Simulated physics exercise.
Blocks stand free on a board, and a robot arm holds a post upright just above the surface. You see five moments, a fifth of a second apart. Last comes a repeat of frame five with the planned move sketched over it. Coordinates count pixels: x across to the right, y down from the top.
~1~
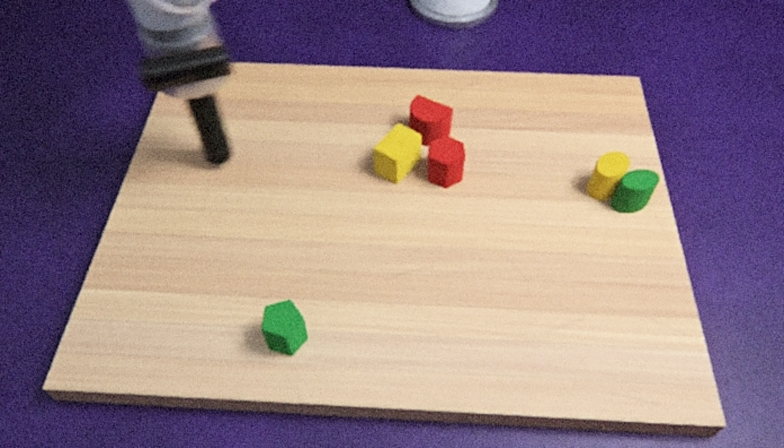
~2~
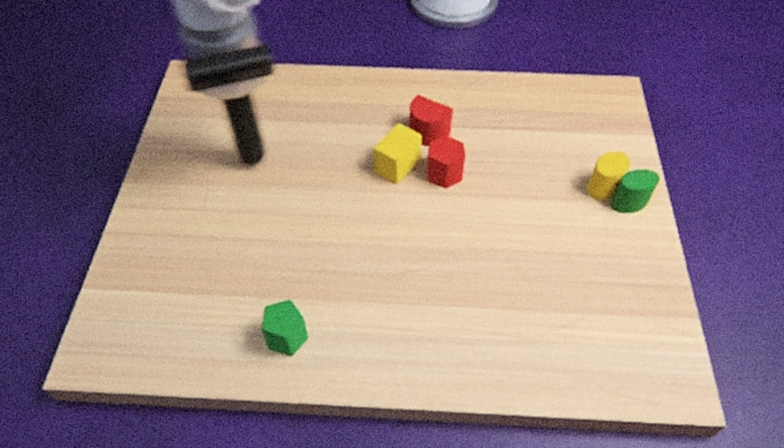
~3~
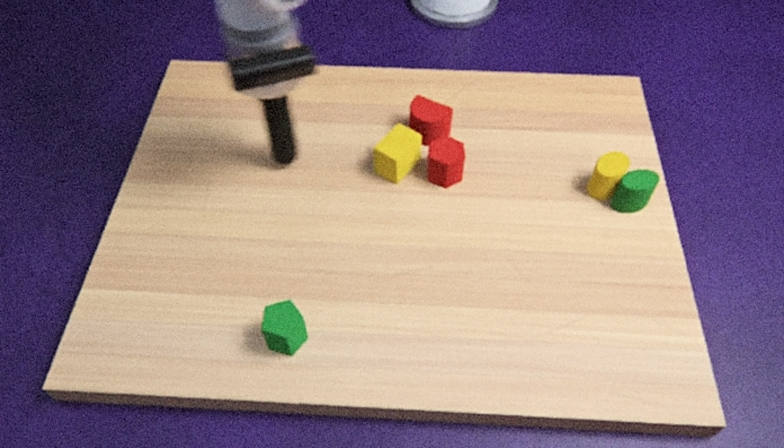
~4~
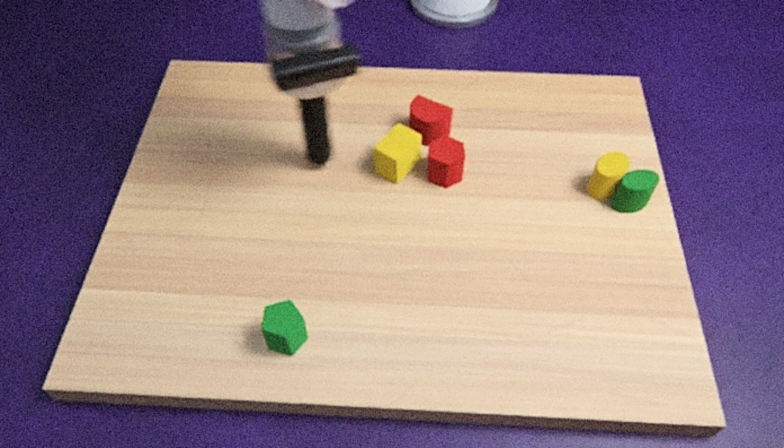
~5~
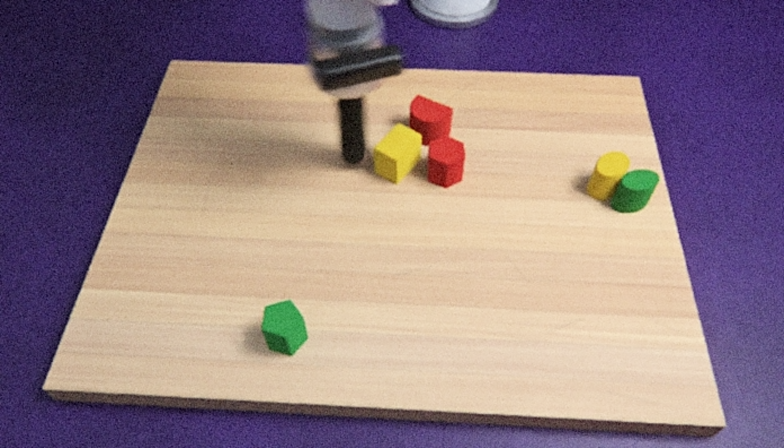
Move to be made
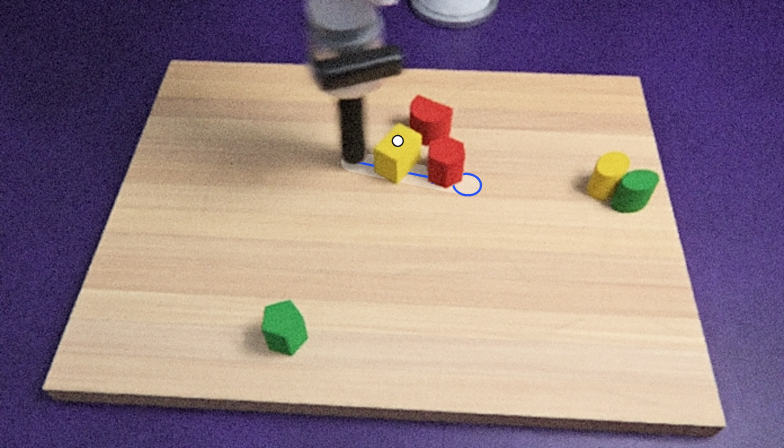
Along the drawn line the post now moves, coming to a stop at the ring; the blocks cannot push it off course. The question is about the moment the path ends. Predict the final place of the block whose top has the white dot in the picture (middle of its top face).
The middle of its upper face should be somewhere near (498, 153).
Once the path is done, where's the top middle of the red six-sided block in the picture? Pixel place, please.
Pixel (529, 145).
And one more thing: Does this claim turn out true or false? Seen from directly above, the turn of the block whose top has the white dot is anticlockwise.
The claim holds.
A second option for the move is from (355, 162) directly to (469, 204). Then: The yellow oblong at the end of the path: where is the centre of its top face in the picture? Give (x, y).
The yellow oblong ends near (470, 153).
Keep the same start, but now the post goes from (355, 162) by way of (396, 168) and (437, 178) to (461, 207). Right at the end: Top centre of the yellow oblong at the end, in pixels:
My best guess is (482, 158).
The drawn path runs in a line from (355, 162) to (467, 184); the dot is on the yellow oblong.
On the path given first. One third of the way, post at (391, 163); yellow oblong at (420, 143), turned 35° anticlockwise; red six-sided block at (453, 149).
Two thirds of the way, post at (430, 171); yellow oblong at (460, 149), turned 45° anticlockwise; red six-sided block at (493, 149).
At the end, post at (468, 178); yellow oblong at (498, 153), turned 65° anticlockwise; red half-round block not moved; red six-sided block at (529, 145), turned 30° anticlockwise.
